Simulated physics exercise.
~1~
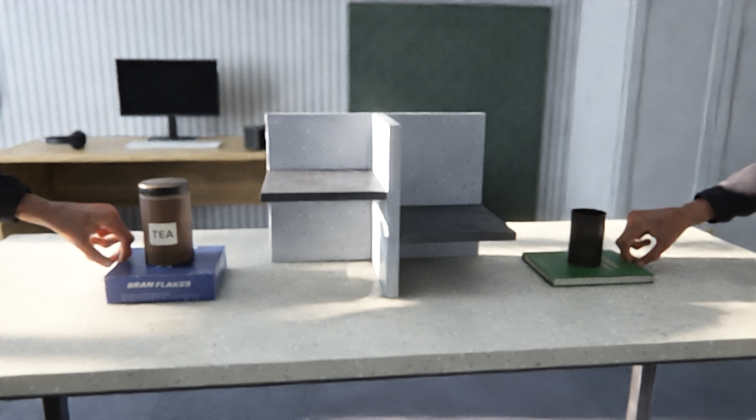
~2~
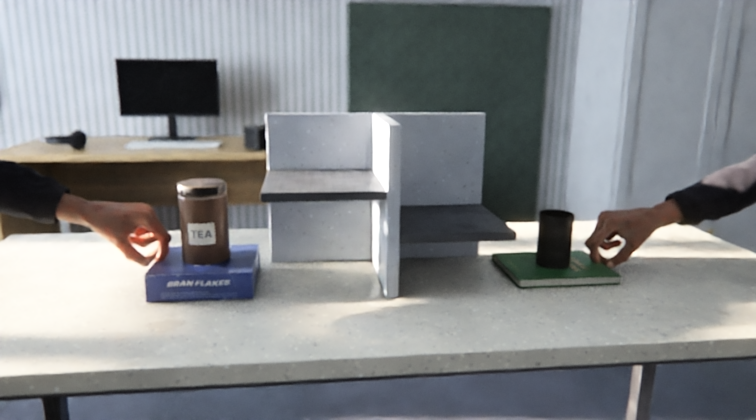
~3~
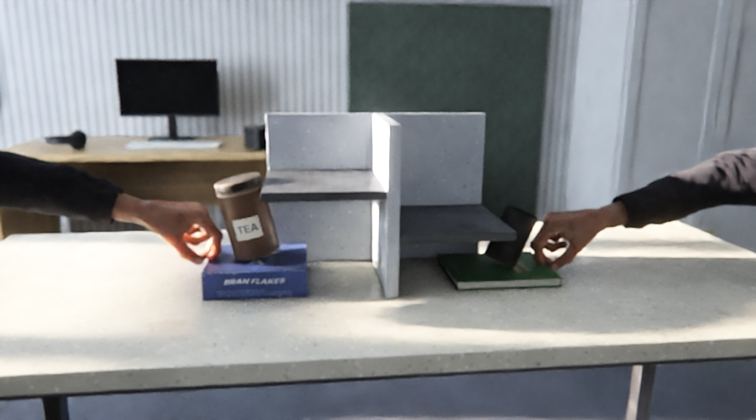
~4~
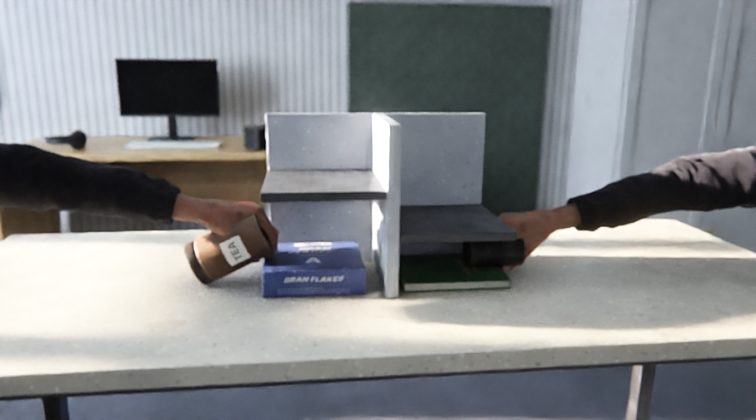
At the start, a brown tea jar stands on a blue Bran Flakes packet at the left, and a black beaker stands on a green book at the right, with a two-sided rack between them. A hand at each side slides the packet and book inward, carrying the upright containers toward the shelves. As they reach the shelf edges, the jar and the beaker both tilt outward, the beaker more steeply. The bases continue beneath the shelves while both containers are knocked back, ending tipped on their sides by the hands.
